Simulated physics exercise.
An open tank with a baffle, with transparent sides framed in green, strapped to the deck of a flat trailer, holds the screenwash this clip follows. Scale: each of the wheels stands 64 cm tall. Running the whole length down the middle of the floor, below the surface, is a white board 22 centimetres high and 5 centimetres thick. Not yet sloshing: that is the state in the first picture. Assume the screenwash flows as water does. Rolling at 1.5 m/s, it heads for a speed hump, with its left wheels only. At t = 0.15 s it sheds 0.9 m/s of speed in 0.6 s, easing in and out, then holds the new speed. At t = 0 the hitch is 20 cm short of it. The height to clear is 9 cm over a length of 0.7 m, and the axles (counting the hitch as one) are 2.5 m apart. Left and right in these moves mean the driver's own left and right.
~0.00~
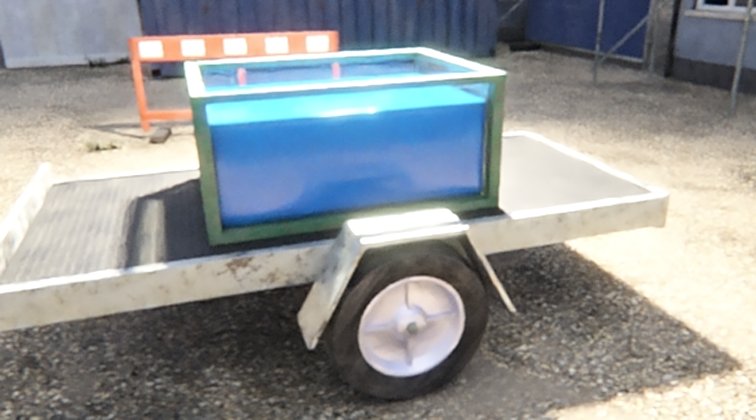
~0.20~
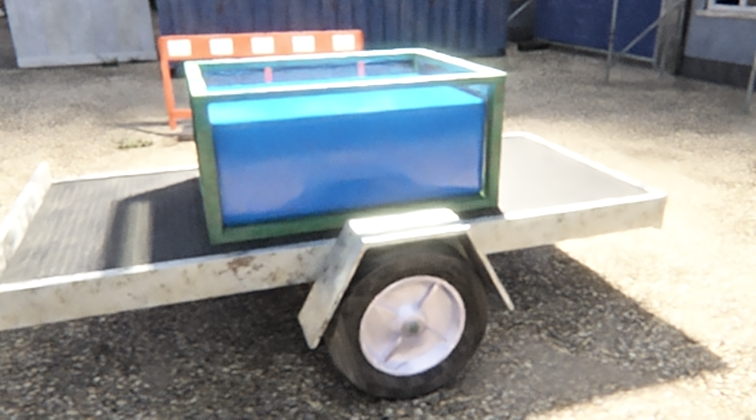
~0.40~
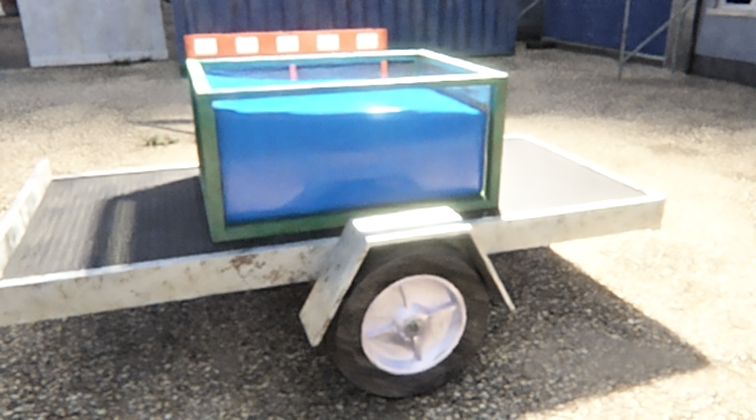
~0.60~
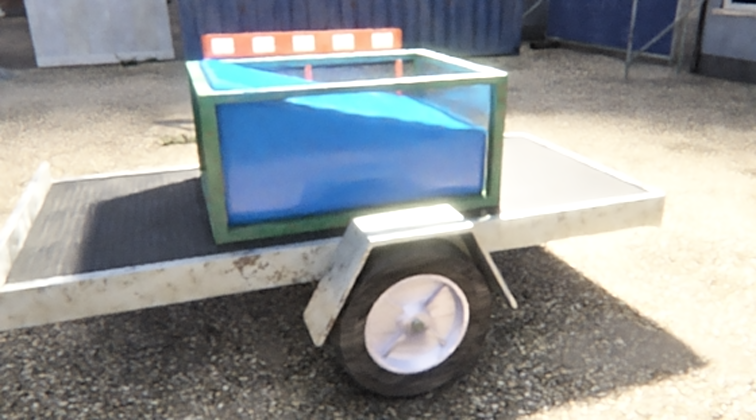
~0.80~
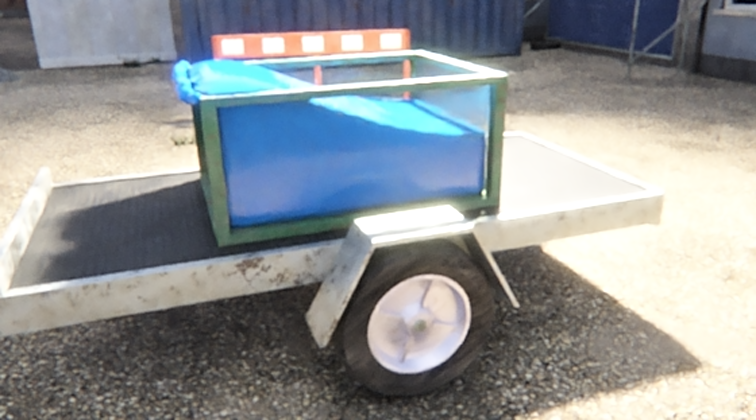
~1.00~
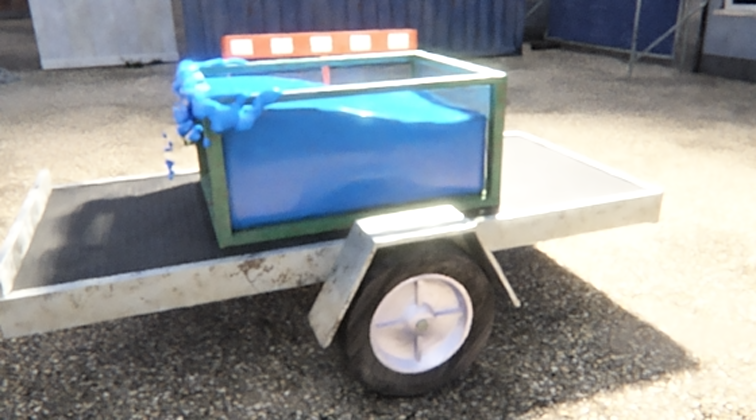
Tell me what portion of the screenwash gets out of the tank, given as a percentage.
A portion of about 3 per cent gets out.
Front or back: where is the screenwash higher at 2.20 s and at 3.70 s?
Heap position: Fore end, then fore end.
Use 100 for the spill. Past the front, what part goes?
About 60 percent.
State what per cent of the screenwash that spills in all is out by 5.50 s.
Roughly 90 per cent by then.
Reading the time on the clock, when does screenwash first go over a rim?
1.1 s.
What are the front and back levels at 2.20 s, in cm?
Heights: Front 54 cm, then back 30 cm.
Then, 2.20 s in, it stands 31 cm high behind and 53 cm in front; 2 per cent has gone over the front and the back.
Then, 3.70 s in, it stands 36 cm high behind and 45 cm in front; 3 per cent has gone over the front and the back.
Then, 5.50 s in, it stands 51 cm high behind and 31 cm in front; 3 per cent has gone over the front.
Then, 7.99 s in, 3 per cent has gone over the front and the back, 12 of 349 litres.
